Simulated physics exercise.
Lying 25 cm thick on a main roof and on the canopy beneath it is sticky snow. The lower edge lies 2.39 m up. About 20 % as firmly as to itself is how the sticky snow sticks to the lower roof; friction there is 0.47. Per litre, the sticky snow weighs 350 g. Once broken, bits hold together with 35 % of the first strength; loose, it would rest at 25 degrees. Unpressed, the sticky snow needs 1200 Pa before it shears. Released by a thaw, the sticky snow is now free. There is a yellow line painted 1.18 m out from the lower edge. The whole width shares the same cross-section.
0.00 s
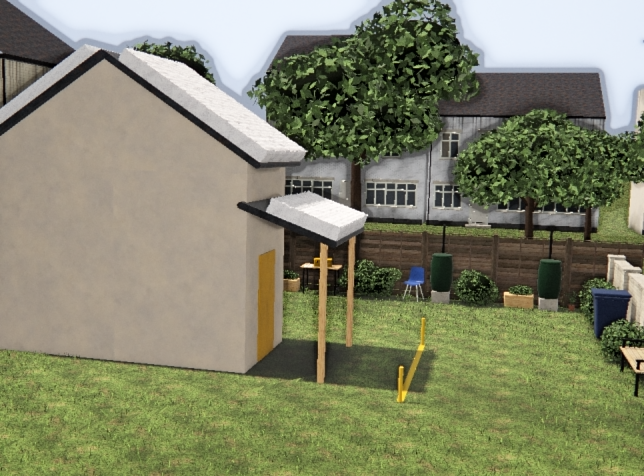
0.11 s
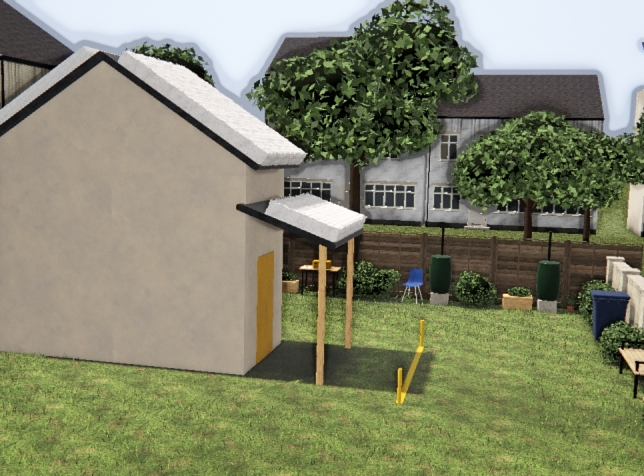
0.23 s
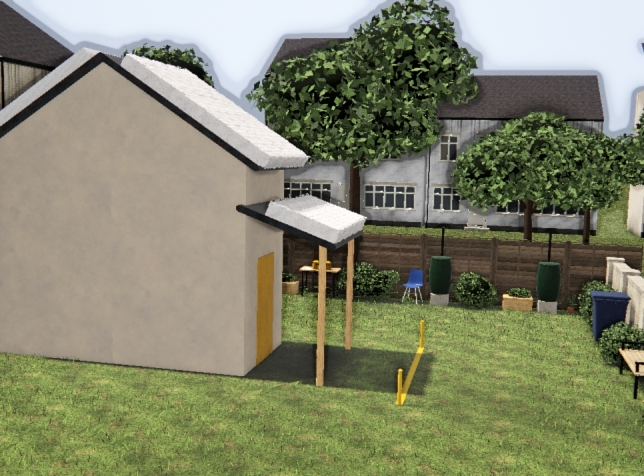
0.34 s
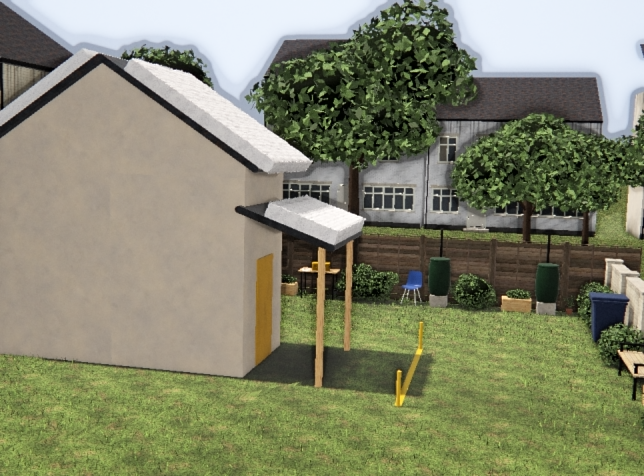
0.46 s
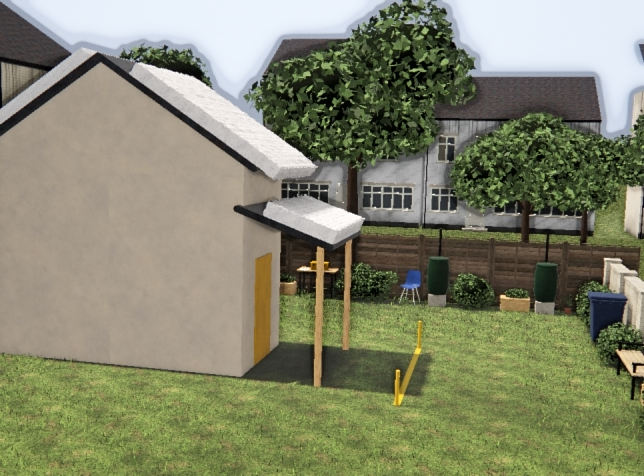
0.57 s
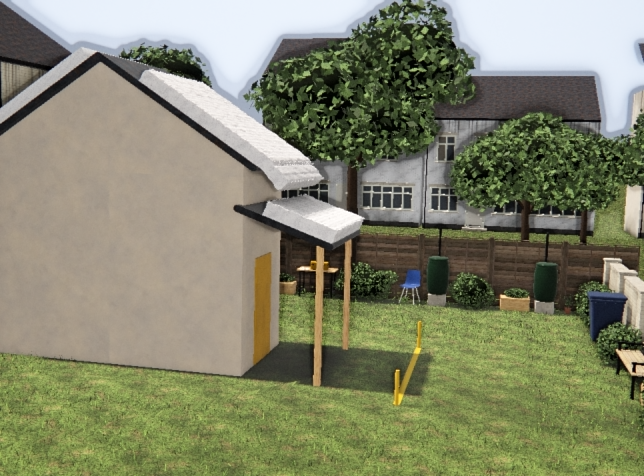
Thick white snow sliding slowly down the main roof of a beige building, its front edge pushing past the eave and bending downward above a snow-covered canopy.
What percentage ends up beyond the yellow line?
About 45 %.
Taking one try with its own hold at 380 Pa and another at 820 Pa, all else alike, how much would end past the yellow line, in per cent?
Result: 65 % for the first case, 60 % for the second.
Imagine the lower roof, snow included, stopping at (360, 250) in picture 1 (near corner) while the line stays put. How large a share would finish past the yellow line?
That would be roughly 40 percent.
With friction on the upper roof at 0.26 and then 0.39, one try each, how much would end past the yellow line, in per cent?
First try 30 per cent, second try 8 per cent.
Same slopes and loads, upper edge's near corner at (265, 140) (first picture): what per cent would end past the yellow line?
It would be near 60 %.
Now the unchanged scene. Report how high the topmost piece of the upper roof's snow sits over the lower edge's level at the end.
Looks like around 0.2 m above that edge.
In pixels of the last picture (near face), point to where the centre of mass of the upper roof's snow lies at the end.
About (416, 382).
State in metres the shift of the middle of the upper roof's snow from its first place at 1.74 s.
It sits some 4.0 m from where it began.
After 1.11 s, none is below the lower edge and 0 % is past the line.
After 1.74 s, 42 % is below the lower edge and 17 % is past the line.
After 2.37 s, 76 % is below the lower edge and 41 % is past the line.
After 3.00 s, 77 % is below the lower edge and 44 % is past the line.
After 4.20 s, 85 % is below the lower edge and 45 % is past the line.
